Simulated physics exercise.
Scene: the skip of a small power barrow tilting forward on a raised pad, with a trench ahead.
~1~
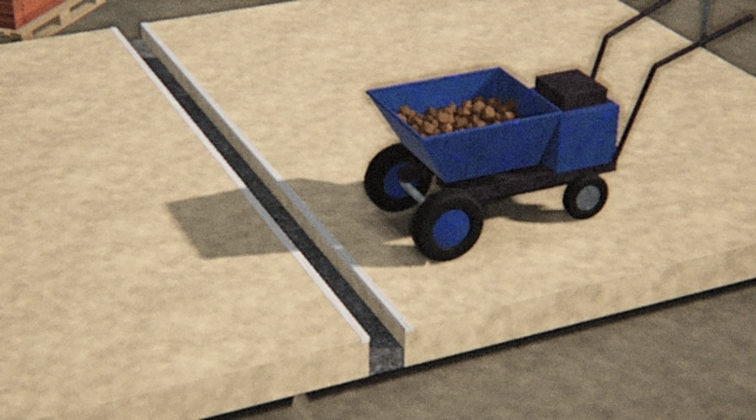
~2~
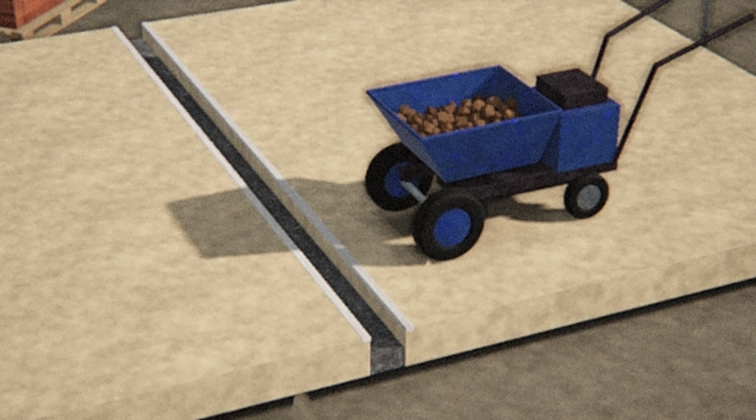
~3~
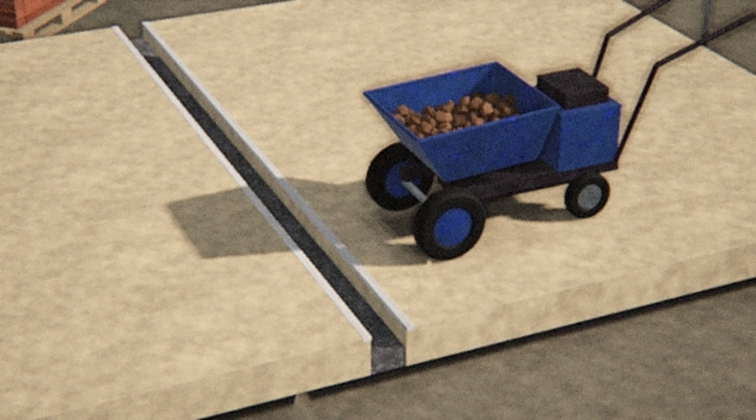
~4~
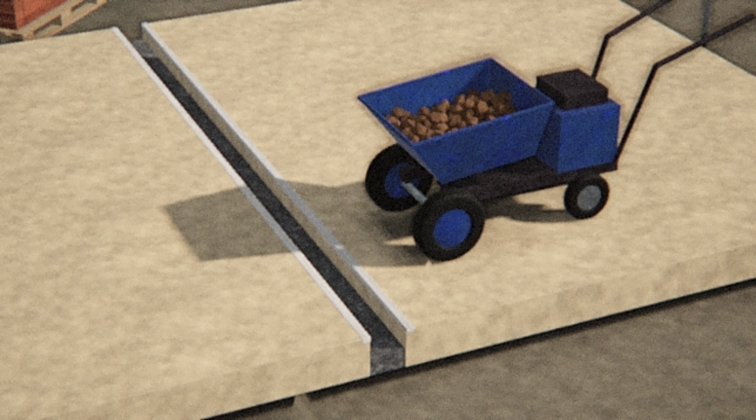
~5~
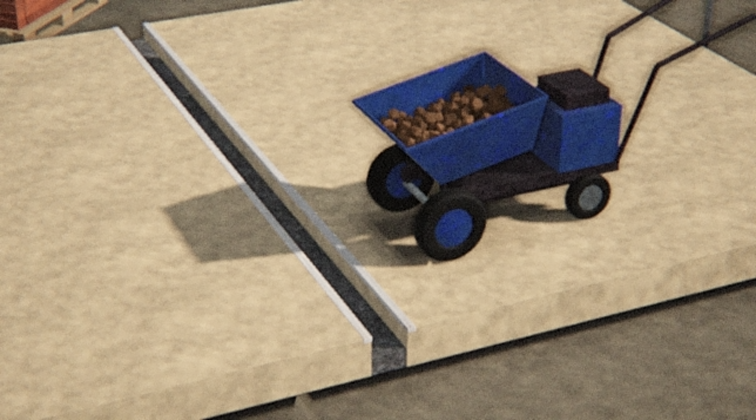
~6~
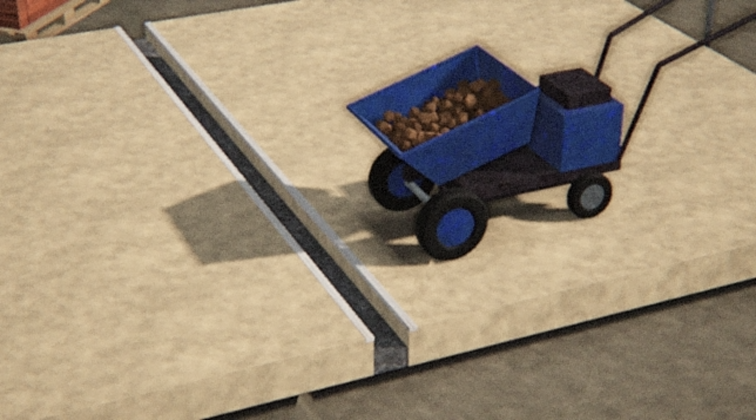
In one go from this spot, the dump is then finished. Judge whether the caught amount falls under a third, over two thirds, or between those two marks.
It falls between those two marks.
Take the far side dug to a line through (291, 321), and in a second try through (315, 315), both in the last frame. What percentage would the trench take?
In order: 100 per cent, then 90 per cent.
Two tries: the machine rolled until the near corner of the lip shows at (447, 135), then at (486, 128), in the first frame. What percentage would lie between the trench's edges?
Roughly 60 per cent first, then roughly 30 per cent.
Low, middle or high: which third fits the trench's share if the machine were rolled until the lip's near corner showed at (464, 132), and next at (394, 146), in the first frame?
Try one, in the middle band; try two, less than a third.
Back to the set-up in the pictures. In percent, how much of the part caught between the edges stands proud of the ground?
Some 35 per cent.
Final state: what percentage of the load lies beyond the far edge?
It comes to 45 per cent or so.
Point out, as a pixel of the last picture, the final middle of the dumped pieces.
Roughly pixel (313, 252).
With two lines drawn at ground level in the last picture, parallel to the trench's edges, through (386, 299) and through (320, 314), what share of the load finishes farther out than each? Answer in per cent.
I'd say about 100 and about 20 in a hundred.
Soon after the last picture, skip tipped steeply; all in the skip.
A little later, skip tipped right over; nearly all in the skip; a stray few in or heaped over the trench; a stray few beyond it.
Later still, skip tipped right over; about a third in the skip; about a quarter in or heaped over the trench; about a third beyond it.
By the end, skip tipped right over; a small part in the skip; about half in or heaped over the trench; about half beyond it.
